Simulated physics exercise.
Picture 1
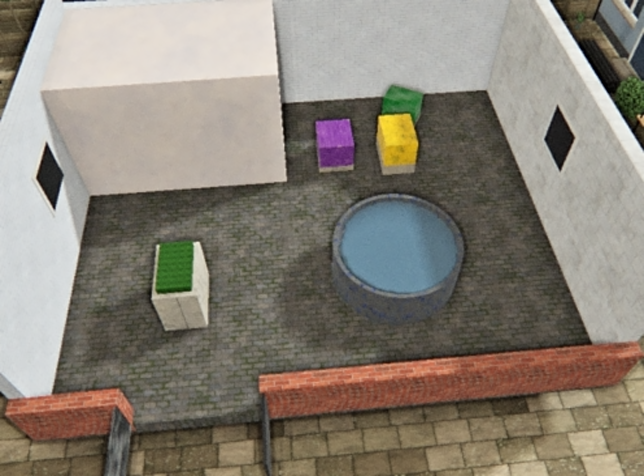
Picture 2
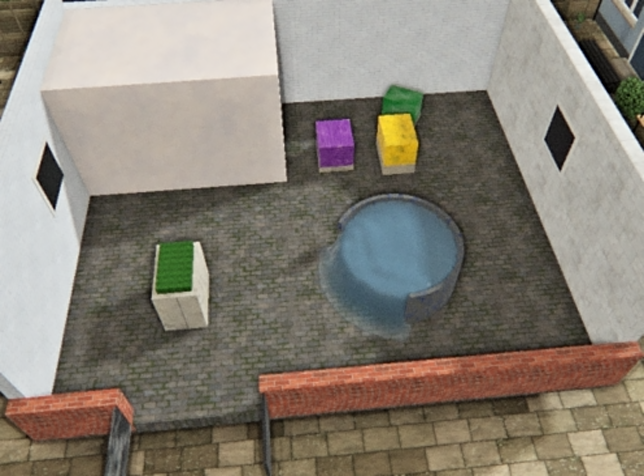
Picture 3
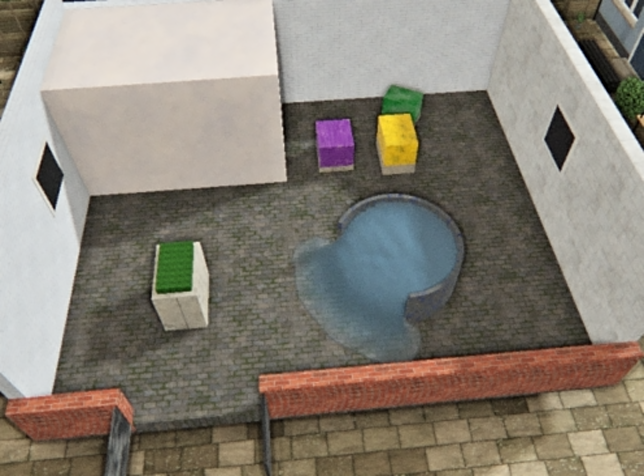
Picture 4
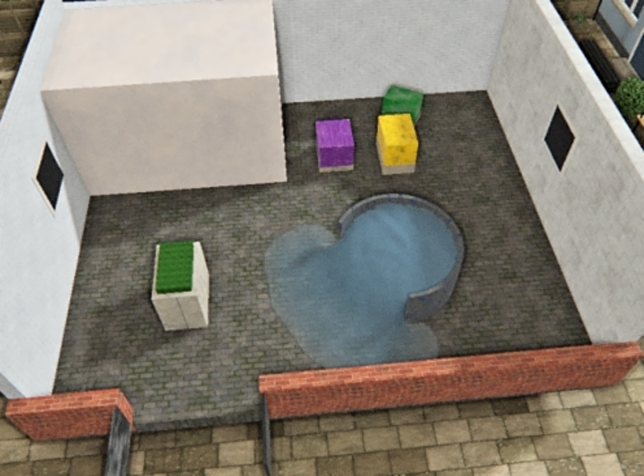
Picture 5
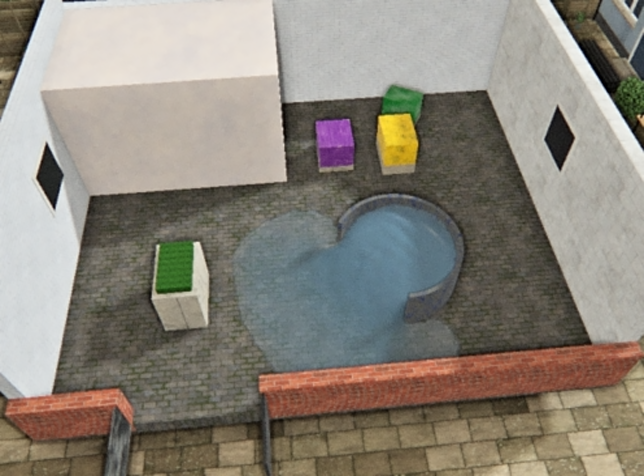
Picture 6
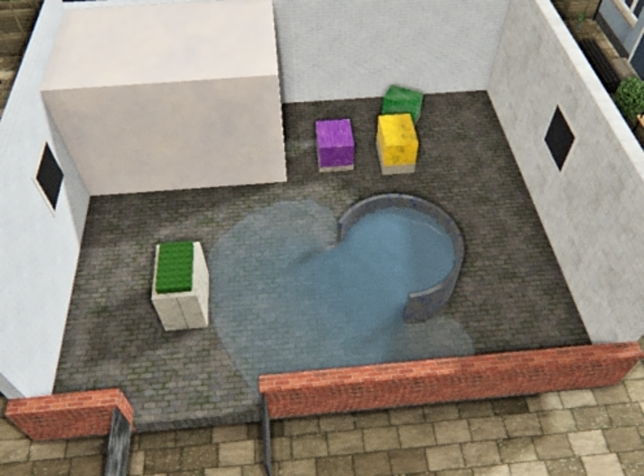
A walled service yard paved in dark brick is seen from high above, with a low red brick wall along the near side. A round grey pool of blue water stands right of centre, with purple, yellow and green blocks behind it, a large pale block at back left and a green-topped white cabinet at left. The pool's near-left side opens and water pours out, spreading leftward and toward the low wall in a thinning sheet.
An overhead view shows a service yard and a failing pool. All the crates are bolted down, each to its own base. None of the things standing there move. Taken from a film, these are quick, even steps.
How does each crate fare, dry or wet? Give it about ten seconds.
In order: Yellow crate: Untouched, purple crate: Untouched, green crate: Untouched.
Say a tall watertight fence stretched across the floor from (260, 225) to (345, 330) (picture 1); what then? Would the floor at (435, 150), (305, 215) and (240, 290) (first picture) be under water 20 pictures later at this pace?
First unwetted, then inundated, then inundated.
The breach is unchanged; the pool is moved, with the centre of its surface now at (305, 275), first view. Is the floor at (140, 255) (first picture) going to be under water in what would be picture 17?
Verdict on that spot: Untouched.
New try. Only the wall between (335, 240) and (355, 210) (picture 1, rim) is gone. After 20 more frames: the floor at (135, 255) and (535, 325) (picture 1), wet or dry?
Note, points in order: Soaked; unreached.
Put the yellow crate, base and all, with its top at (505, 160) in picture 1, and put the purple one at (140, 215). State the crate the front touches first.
Answer: The purple one.
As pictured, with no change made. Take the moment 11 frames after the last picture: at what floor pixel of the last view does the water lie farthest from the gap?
Somewhere near (88, 209).
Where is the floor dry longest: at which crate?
It would be the green-painted one.
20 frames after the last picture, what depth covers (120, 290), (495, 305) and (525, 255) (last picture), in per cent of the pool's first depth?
I'd put them at close to 4 per cent, then 2 per cent, then 0 per cent.
A moment on, water covers 35 % of the floor; the yellow crate not reached, the purple crate not reached, the green crate not reached.
Next, water covers 45 % of the floor; the yellow crate not reached, the purple crate water round its plinth, the green crate not reached.
Then, water covers 50 % of the floor; the yellow crate not reached, the purple crate water round its plinth, the green crate not reached.
Later, water covers 65 % of the floor; the yellow crate not reached, the purple crate water round its plinth, the green crate not reached.
In the end, water covers 85 % of the floor; the yellow crate stayed above the water, the purple crate stayed above the water, the green crate stayed above the water.
